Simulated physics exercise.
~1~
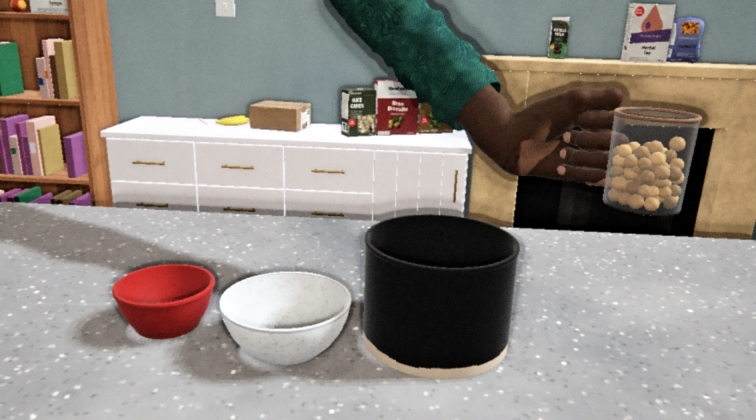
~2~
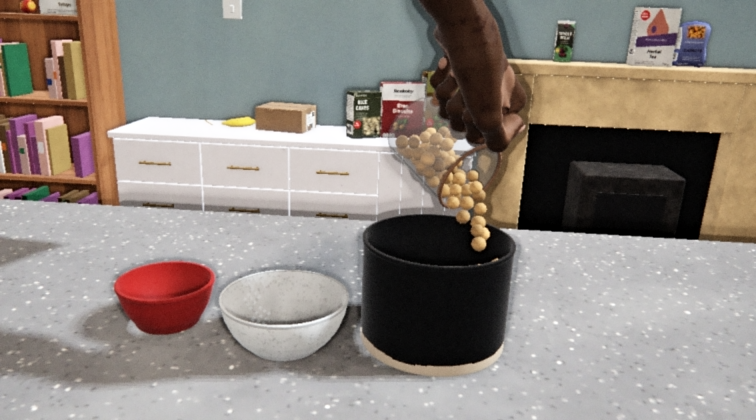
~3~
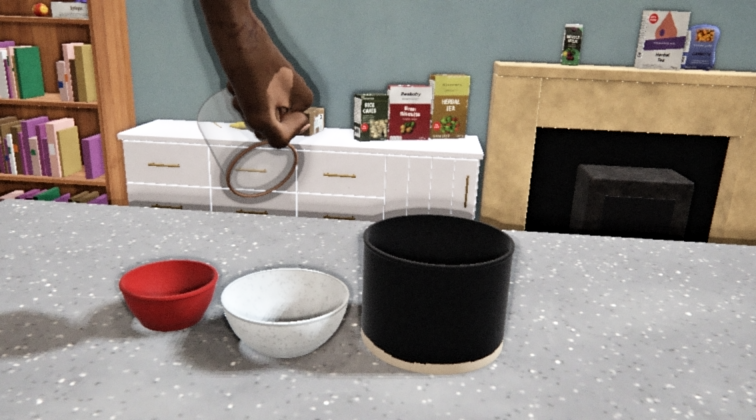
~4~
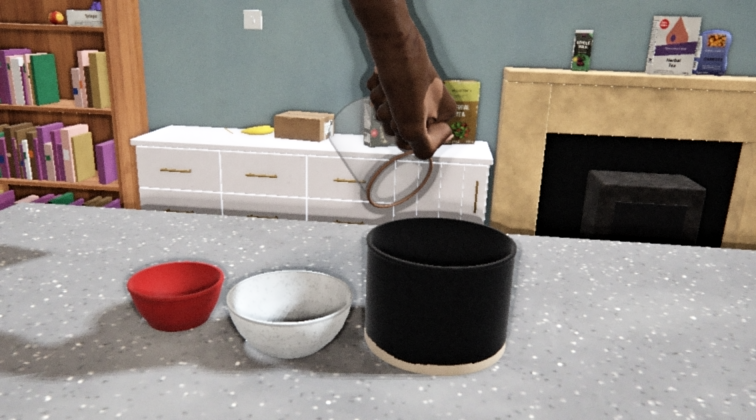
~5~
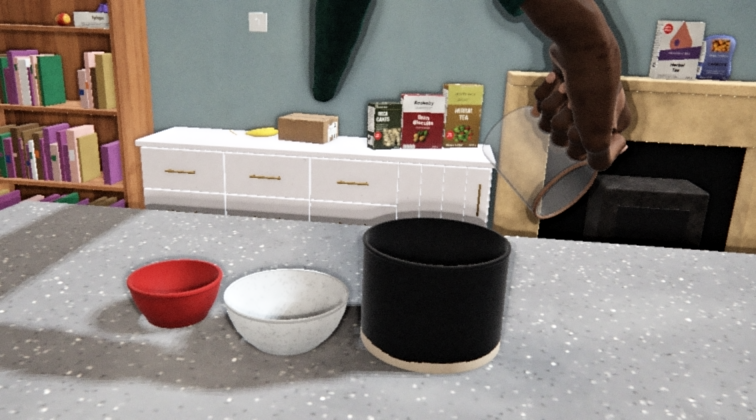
A dark-skinned arm in a green sleeve holds a clear cup of pale wooden beads above the right side of a speckled grey counter, seen from the front and slightly above. A red bowl, a white bowl and a larger black pot stand from left to right, with bookshelves, white drawers and a fireplace behind. The hand moves left and tips the cup, pouring the beads into the pot. It carries the emptied, overturned cup farther left above the bowls, then back right past the pot. At the end, the beads are in the black pot, and both bowls remain empty.
